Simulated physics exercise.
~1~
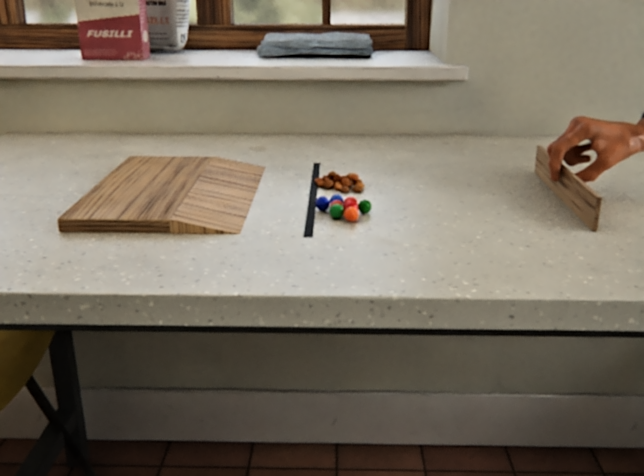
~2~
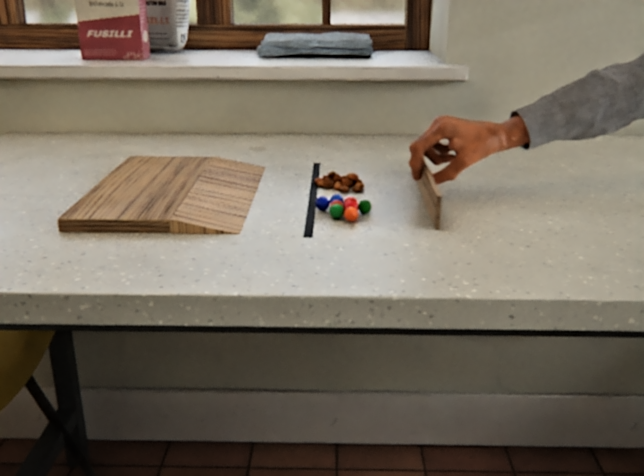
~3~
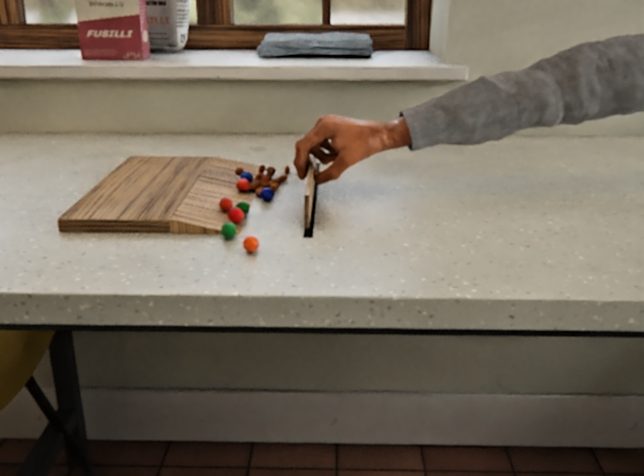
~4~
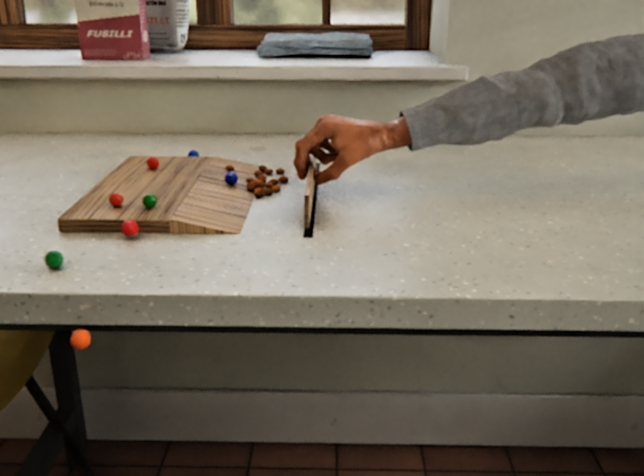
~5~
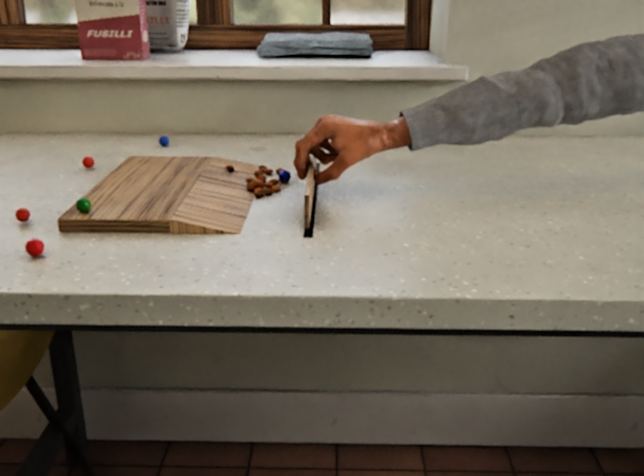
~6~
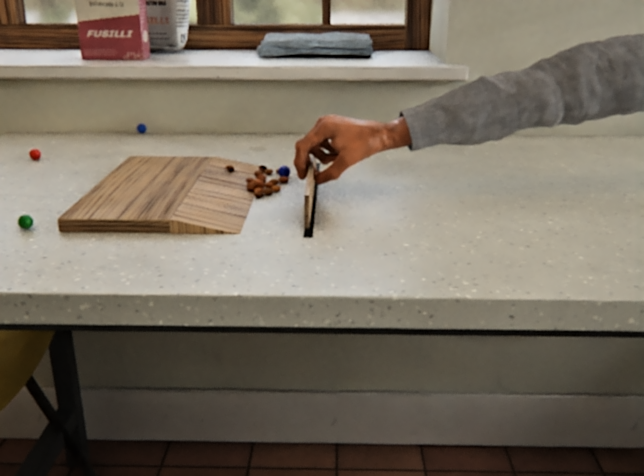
To begin with, a hand holds a strip of wood upright at the right of a pale counter, while small coloured balls and a handful of brown nuts sit beside a line of black tape, with a wooden ramp to the left. The hand slides the strip left, sweeping both groups toward the ramp, and stops at the tape. The balls roll on, several climbing over the ramp, while an orange one drops off the counter's front edge. The nuts bunch up around the ramp's lower end. Finally, most balls have gone beyond the ramp or out of view, one blue ball resting by the nuts.
